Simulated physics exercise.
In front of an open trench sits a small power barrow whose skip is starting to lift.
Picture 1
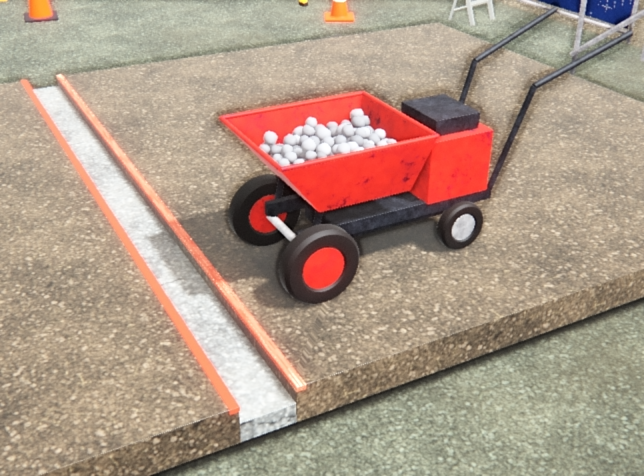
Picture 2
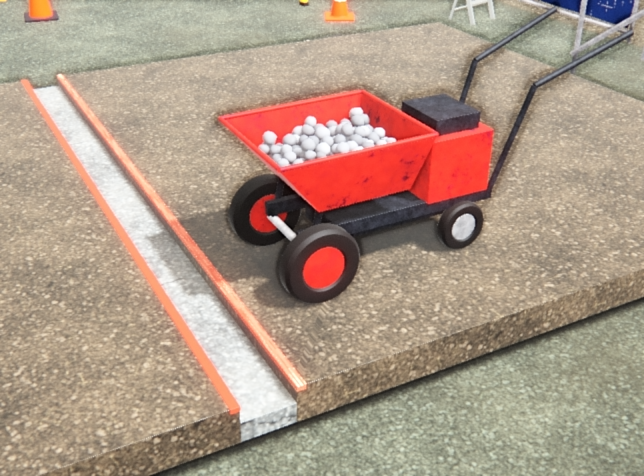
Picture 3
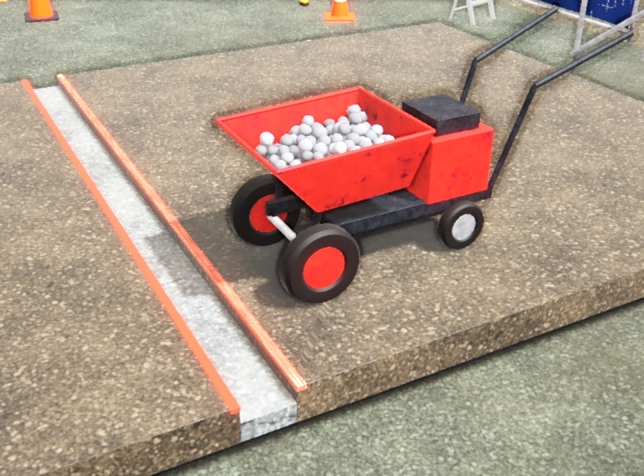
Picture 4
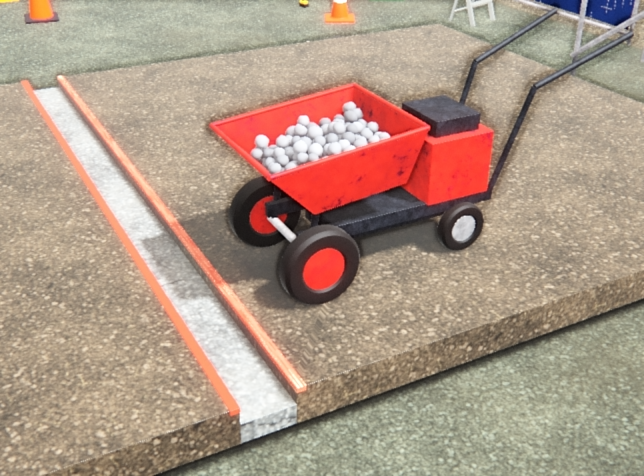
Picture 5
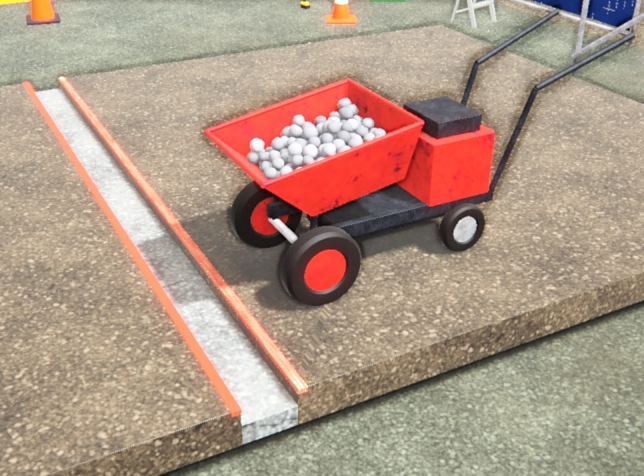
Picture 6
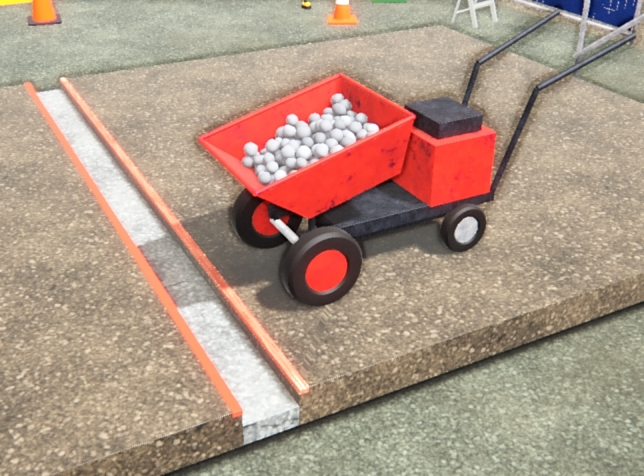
The clip shows a small red power barrow loaded with round, pale cobbles standing beside a shallow, orange-edged trench; its skip starts level, then gradually tilts forward toward the left while the wheels stay in place.
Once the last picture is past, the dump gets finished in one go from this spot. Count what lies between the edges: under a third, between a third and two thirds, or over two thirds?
Most stays out, below a third in.
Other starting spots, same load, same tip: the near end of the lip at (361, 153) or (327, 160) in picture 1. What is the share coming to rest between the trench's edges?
First try: Around 50 %; second try: Around 60 %.
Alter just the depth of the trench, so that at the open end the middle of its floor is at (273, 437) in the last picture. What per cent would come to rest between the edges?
It comes out near 20 percent.
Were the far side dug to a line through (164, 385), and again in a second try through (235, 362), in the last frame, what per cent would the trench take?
Well, it'd be something like 60 per cent the first time and 0 per cent the second.
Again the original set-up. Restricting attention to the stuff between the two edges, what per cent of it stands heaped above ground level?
About 20 in a hundred.
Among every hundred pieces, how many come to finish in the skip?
Roughly 20 %.
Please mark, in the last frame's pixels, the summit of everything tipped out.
Peak at rest, last frame: Around (149, 301).
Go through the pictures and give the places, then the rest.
Lip of the skip near (281, 170), level; top of the load near (340, 142), round cobbles; first edge of the trench near (271, 347); far edge near (208, 367), the trench under half as wide as the skip, and shallow for its width, in the first frame.
Lip of the skip near (280, 170), level; top of the load near (339, 142), in the second frame.
Lip of the skip near (276, 173), tipped barely; top of the load near (337, 141), in the third frame.
Lip of the skip near (270, 178), tipped a little; top of the load near (342, 141), in the fourth frame.
Lip of the skip near (264, 185), tipped a little; top of the load near (352, 140), in the fifth frame.
Lip of the skip near (256, 194), tipped clearly; top of the load near (355, 128); first edge of the trench near (274, 350); far edge near (211, 370), in the sixth frame.
Shortly afterwards, skip tipped steeply; the whole lot in the skip.
Next, skip tipped right over; the bulk in the skip; only a few in or heaped over the trench; near a quarter beyond it; only a few falling.
Some moments later, skip tipped right over; near a quarter in the skip; a little in or heaped over the trench; near two thirds beyond it.
In the end, skip tipped right over; near a quarter in the skip; near a quarter in or heaped over the trench; near two thirds beyond it.
